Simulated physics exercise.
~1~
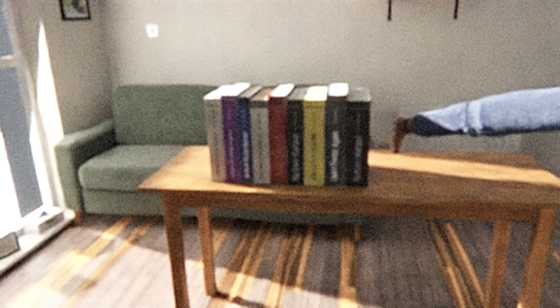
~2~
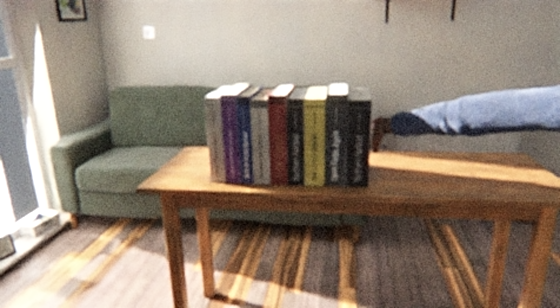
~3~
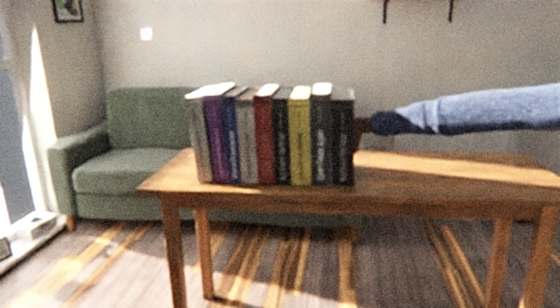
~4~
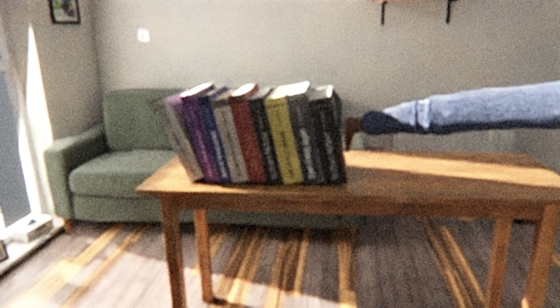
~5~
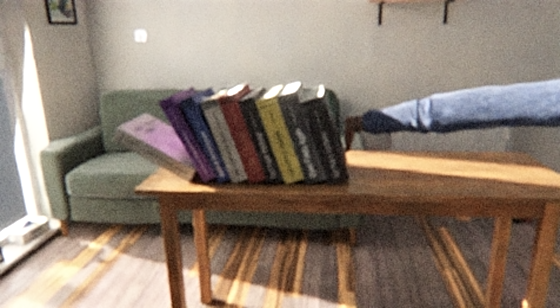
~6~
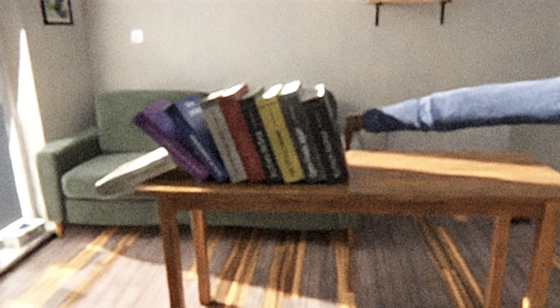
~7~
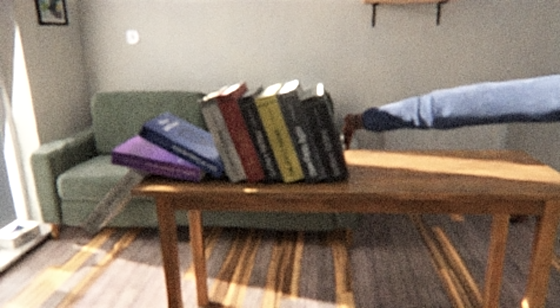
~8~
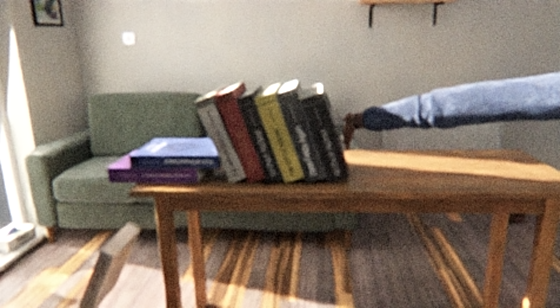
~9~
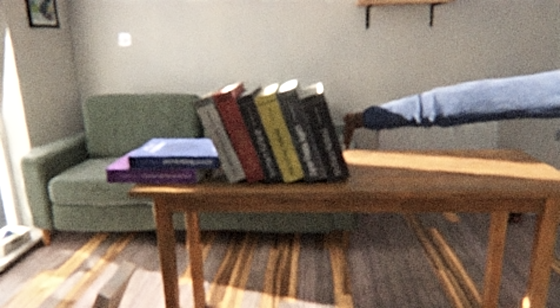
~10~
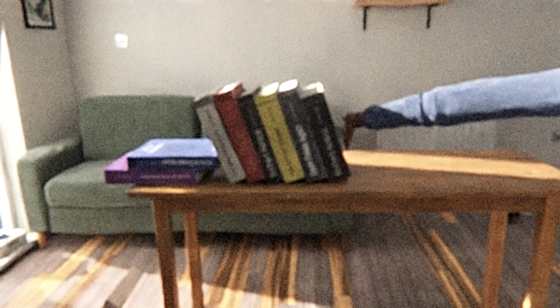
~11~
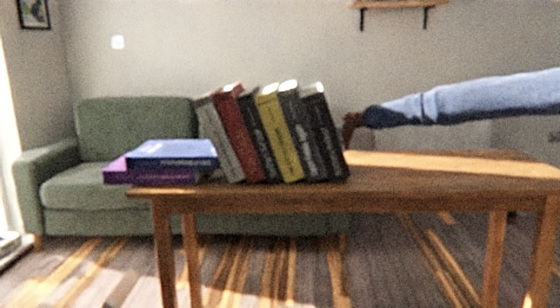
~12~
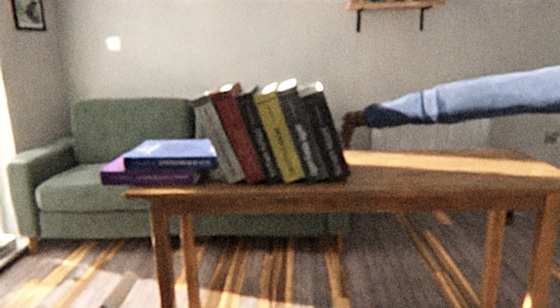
In this clip, a sleeved arm pushes a row of upright book-like files leftward along a wooden table until they lean, and the leftmost one tips off the edge to the floor. The purple and blue files topple flat, the blue resting on top, while the rest stay leaning.
